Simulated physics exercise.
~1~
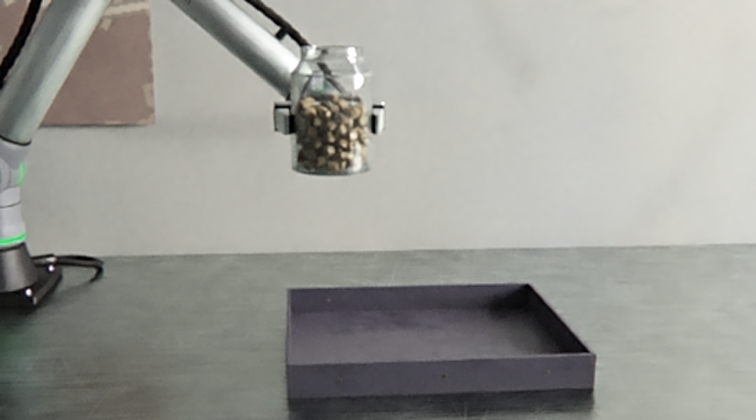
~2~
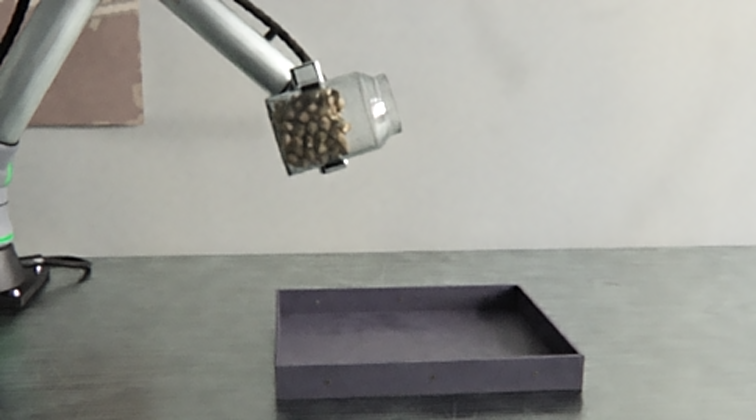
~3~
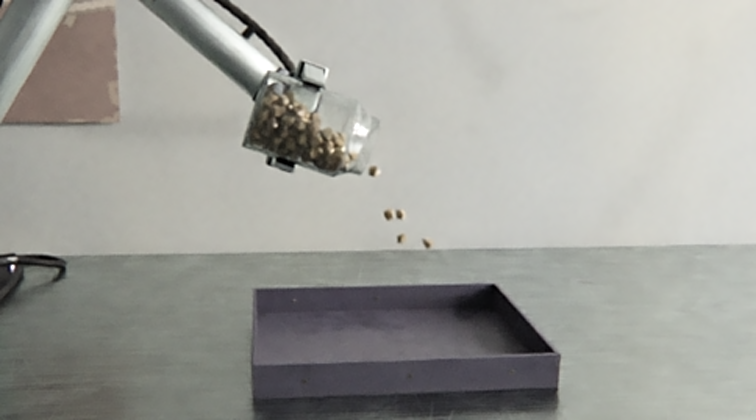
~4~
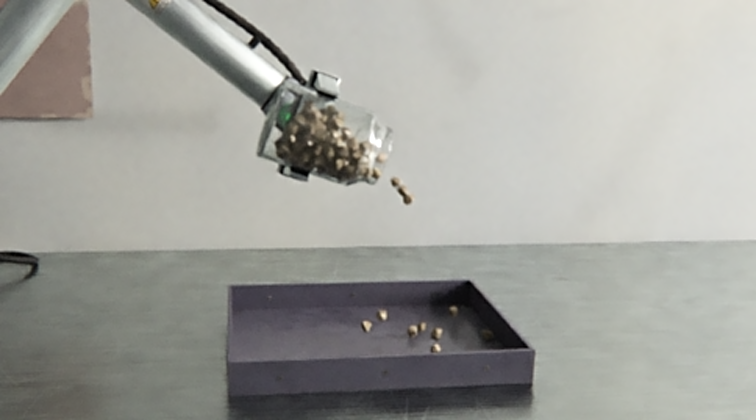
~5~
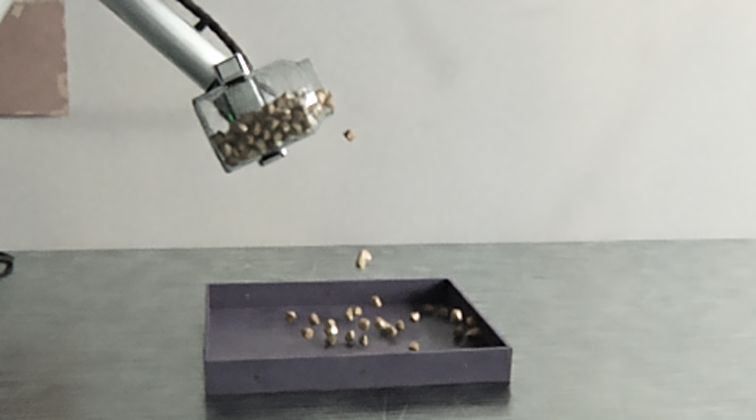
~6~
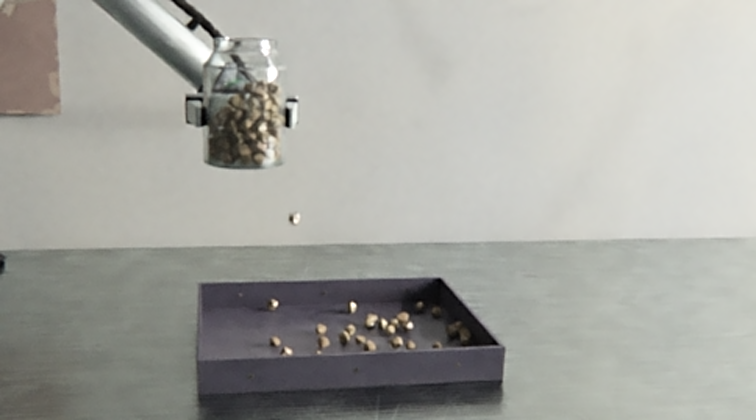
On a dark tabletop against a pale grey wall, a shallow dark purple tray sits beneath a clear jar of small tan pebbles held upright by a robot arm's gripper. The arm tips the jar over to the right, and the pebbles slide towards its mouth. A few spill out and drop into the tray, then more follow, scattering across its floor. The jar begins to swing back up while stray pebbles still fall. It ends upright, still mostly full, with one last pebble in the air above the thinly strewn tray.
